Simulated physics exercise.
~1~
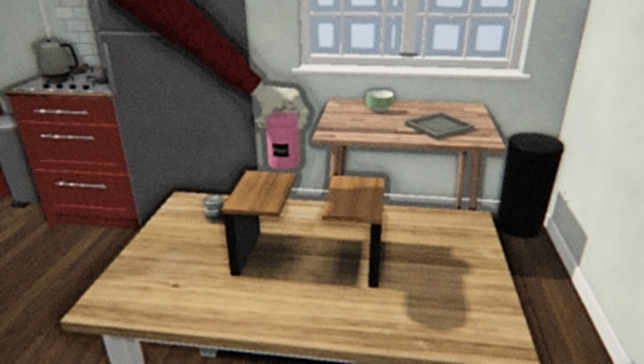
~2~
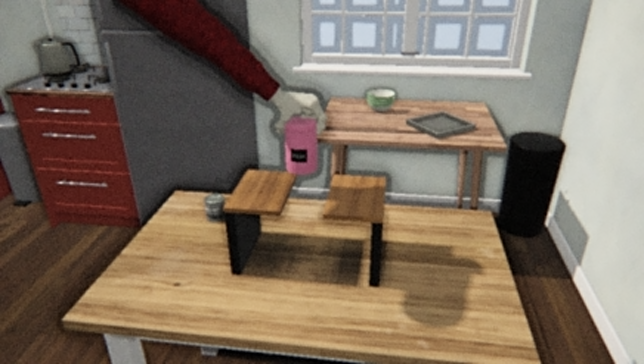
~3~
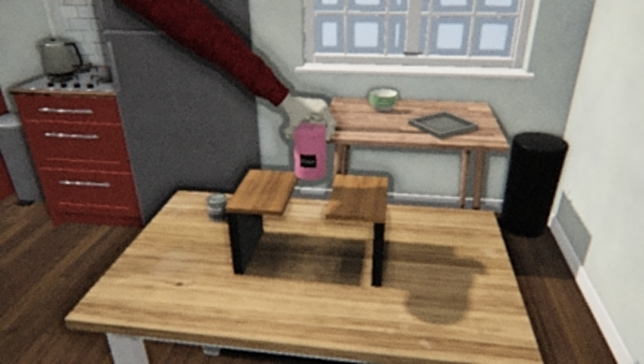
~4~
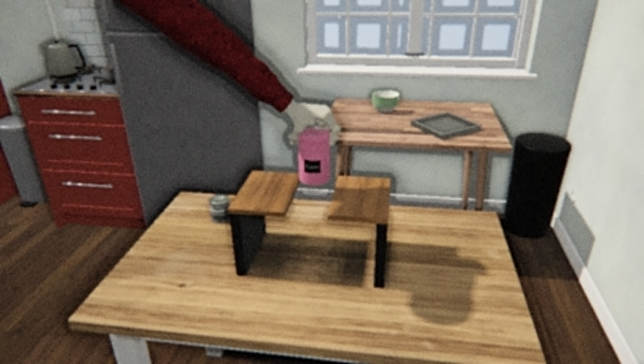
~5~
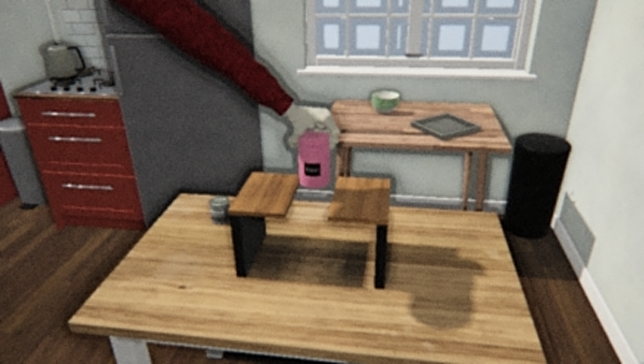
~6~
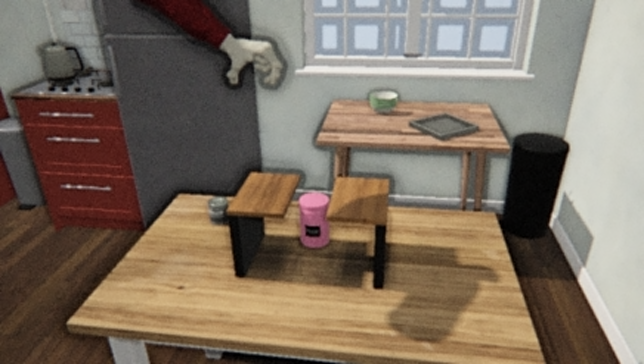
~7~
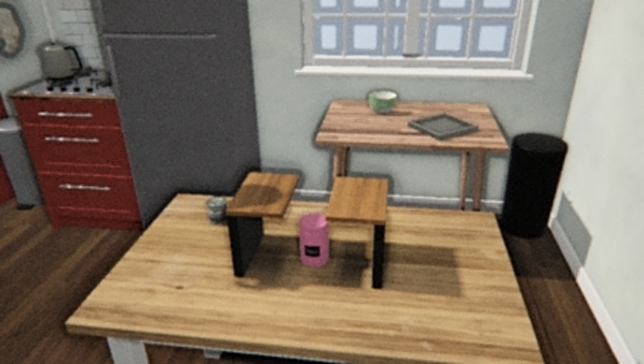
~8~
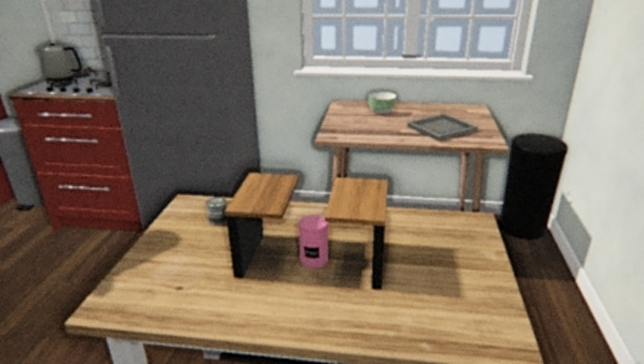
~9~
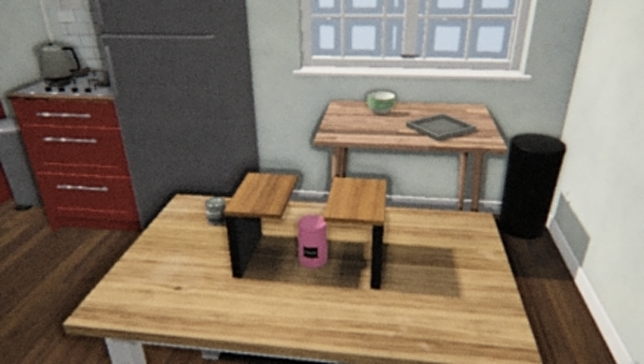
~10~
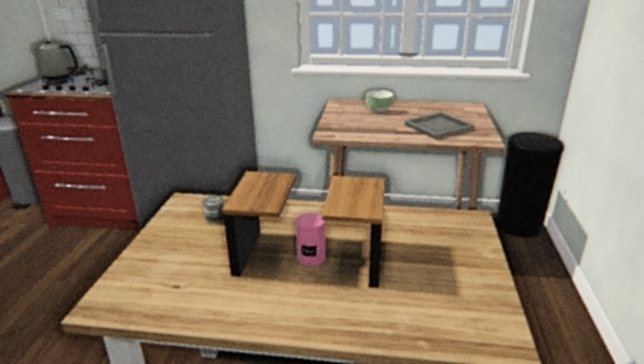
A pink jar is released by a gloved hand and drops between two wooden-topped supports.
